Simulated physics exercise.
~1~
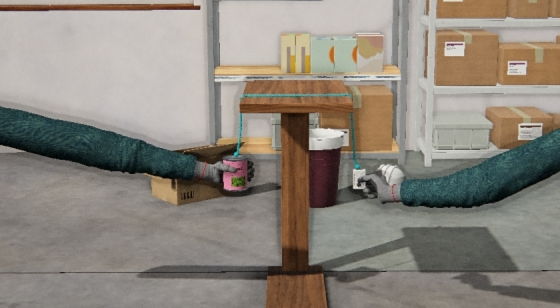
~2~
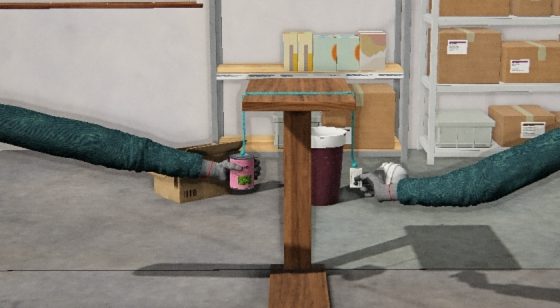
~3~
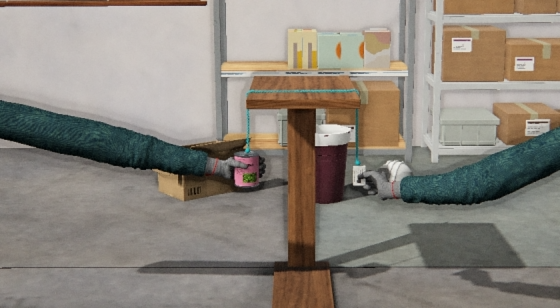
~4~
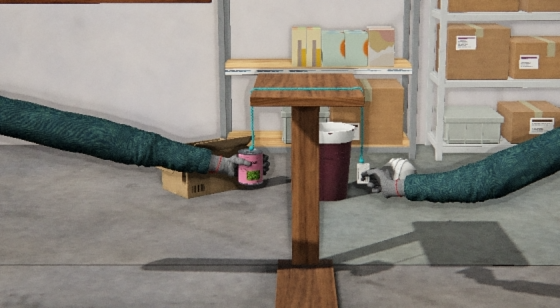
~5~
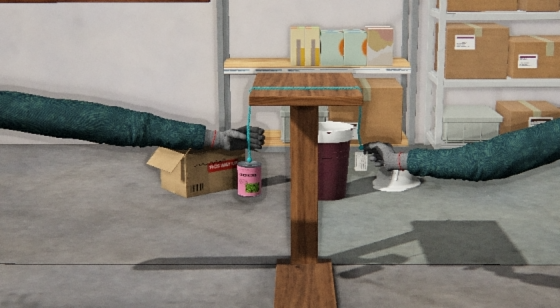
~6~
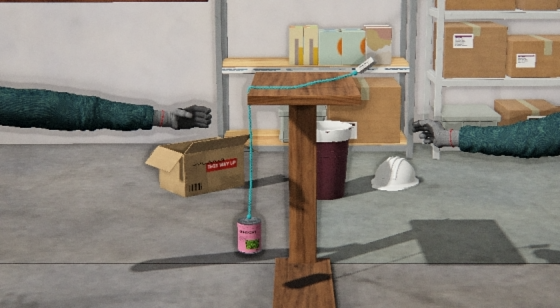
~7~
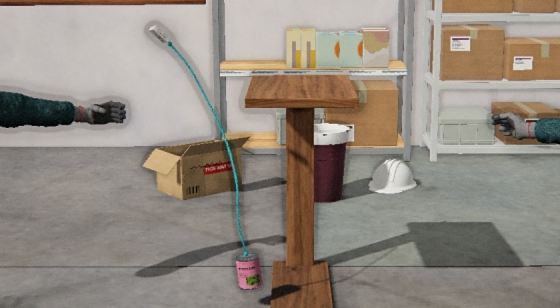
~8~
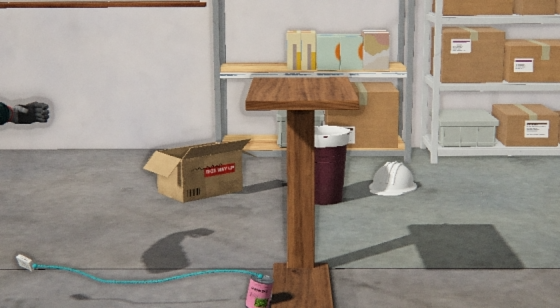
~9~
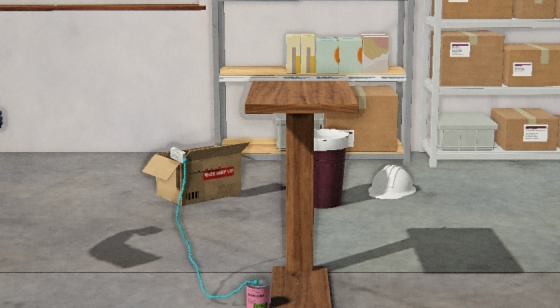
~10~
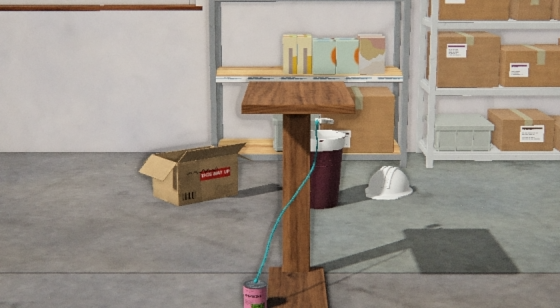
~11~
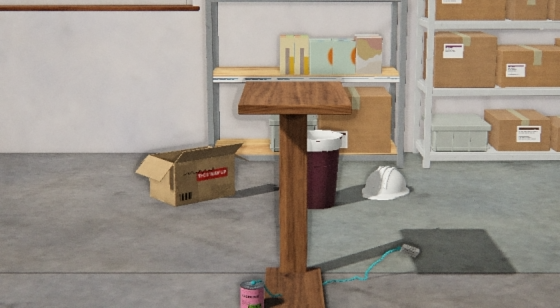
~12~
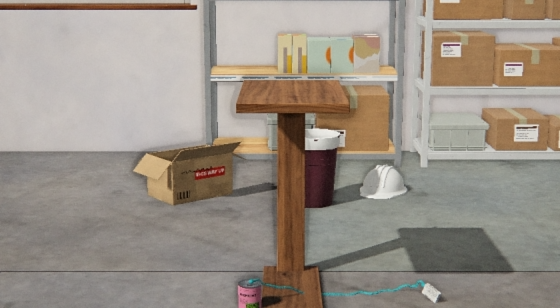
Two gloved hands let go of a pink tin and a small pale box tied to a blue cord draped over a wooden stand; the tin dropped on the left, pulling the box over the top, and it swung around before both lay on the floor.
